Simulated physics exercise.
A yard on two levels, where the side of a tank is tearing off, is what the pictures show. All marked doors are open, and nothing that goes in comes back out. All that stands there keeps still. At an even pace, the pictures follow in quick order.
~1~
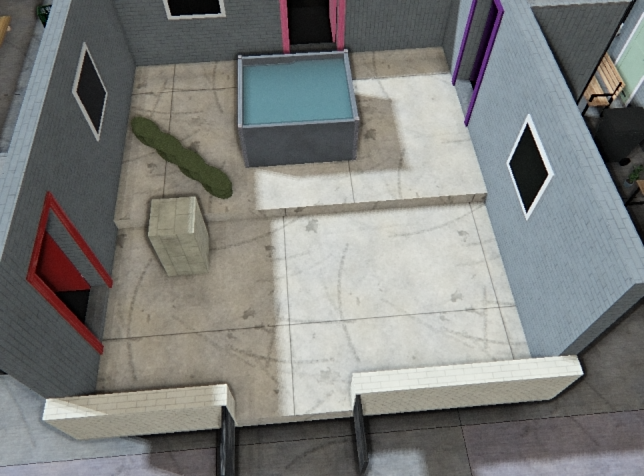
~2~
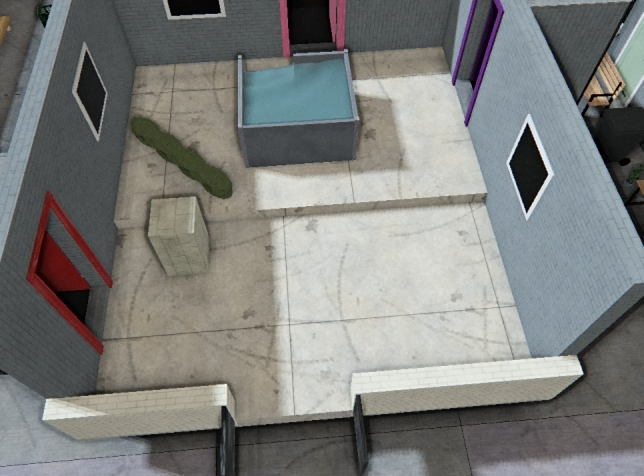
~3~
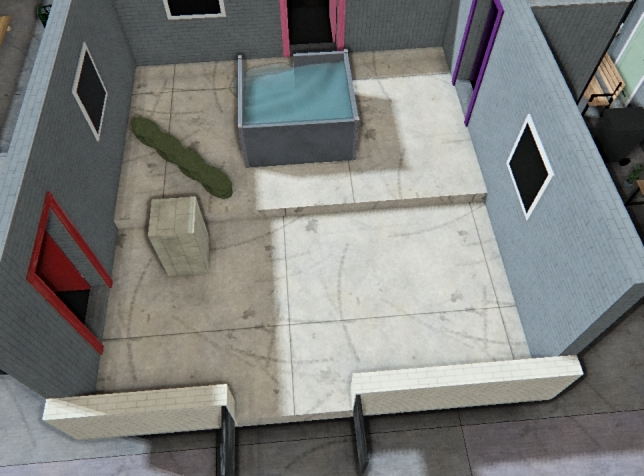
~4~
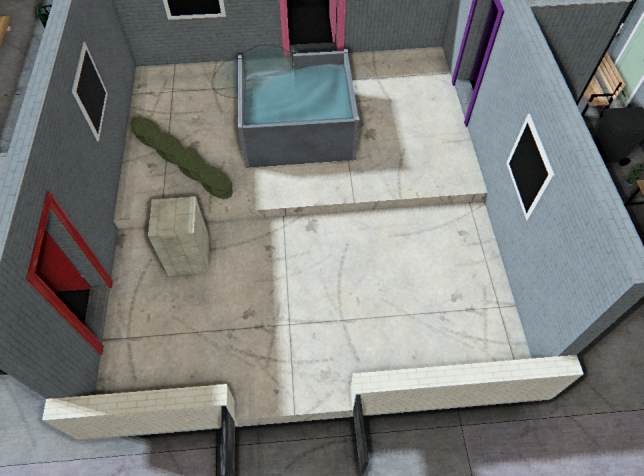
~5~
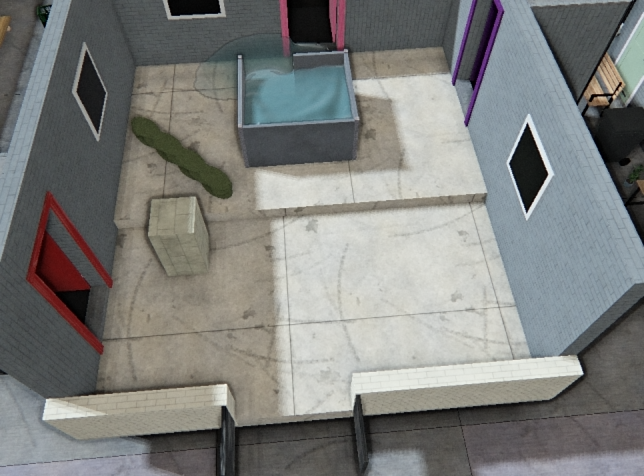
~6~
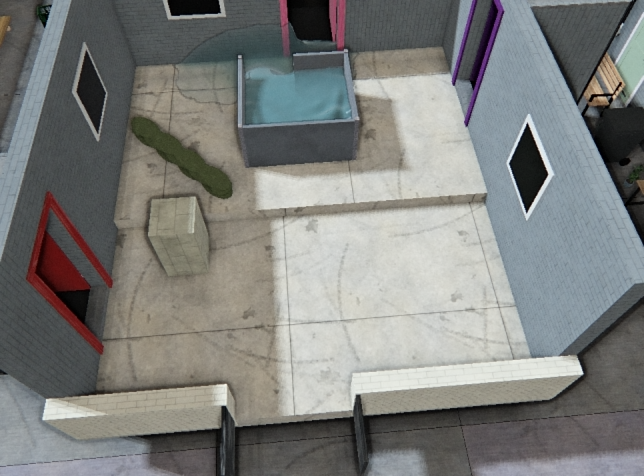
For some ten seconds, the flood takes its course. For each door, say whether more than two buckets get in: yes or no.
Purple door: No; pink door: Yes; red door: No.
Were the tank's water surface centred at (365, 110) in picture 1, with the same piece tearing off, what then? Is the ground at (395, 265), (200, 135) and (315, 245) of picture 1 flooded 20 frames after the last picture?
The three spots read left dry, swamped, left dry.
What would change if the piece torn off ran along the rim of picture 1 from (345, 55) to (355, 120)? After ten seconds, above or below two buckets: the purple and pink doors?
The purple door overshoots the limit, while the pink door misses the threshold.
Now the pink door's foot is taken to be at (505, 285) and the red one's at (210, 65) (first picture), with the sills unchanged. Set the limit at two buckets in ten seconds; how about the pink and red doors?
Here the pink one never reaches the limit; meanwhile the red one spills past the mark.
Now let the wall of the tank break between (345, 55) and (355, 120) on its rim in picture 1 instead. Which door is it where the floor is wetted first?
That would be the one in purple.
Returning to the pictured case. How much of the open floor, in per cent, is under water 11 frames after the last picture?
That comes to about 25 per cent.
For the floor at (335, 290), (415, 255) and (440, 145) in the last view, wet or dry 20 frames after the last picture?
As listed: Free of water, dry, covered.
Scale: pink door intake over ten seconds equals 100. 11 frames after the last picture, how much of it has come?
It should be near 60 percent of the ten-second total.
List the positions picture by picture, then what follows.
In the first picture, still water in the tank at (296, 91).
In the second picture, the front is at a hidden place, out from the gap on the tank's far side.
In the third picture, the front is at a hidden place, out from the gap on the tank's far side.
In the fourth picture, water pours out on the tank's far side and has run to (229, 61).
In the fifth picture, water pours out on the tank's far side and has run to (204, 63).
In the sixth picture, water pours out on the tank's far side and has run to (178, 65).
A moment on, water covers 15 % of the floor; the purple door not reached, the pink door over two buckets in, the red door not reached.
Next, water covers 25 % of the floor; the purple door wet at the sill, nothing in, the pink door far over two buckets in, the red door not reached.
Then, water covers 50 % of the floor; the purple door wet at the sill, nothing in, the pink door far over two buckets in, the red door wet at the sill, nothing in.
Later, water covers 90 % of the floor; the purple door under two buckets in, the pink door far over two buckets in, the red door wet at the sill, nothing in.
In the end, water covers 90 % of the floor; the purple door under two buckets in, the pink door far over two buckets in, the red door wet at the sill, nothing in.
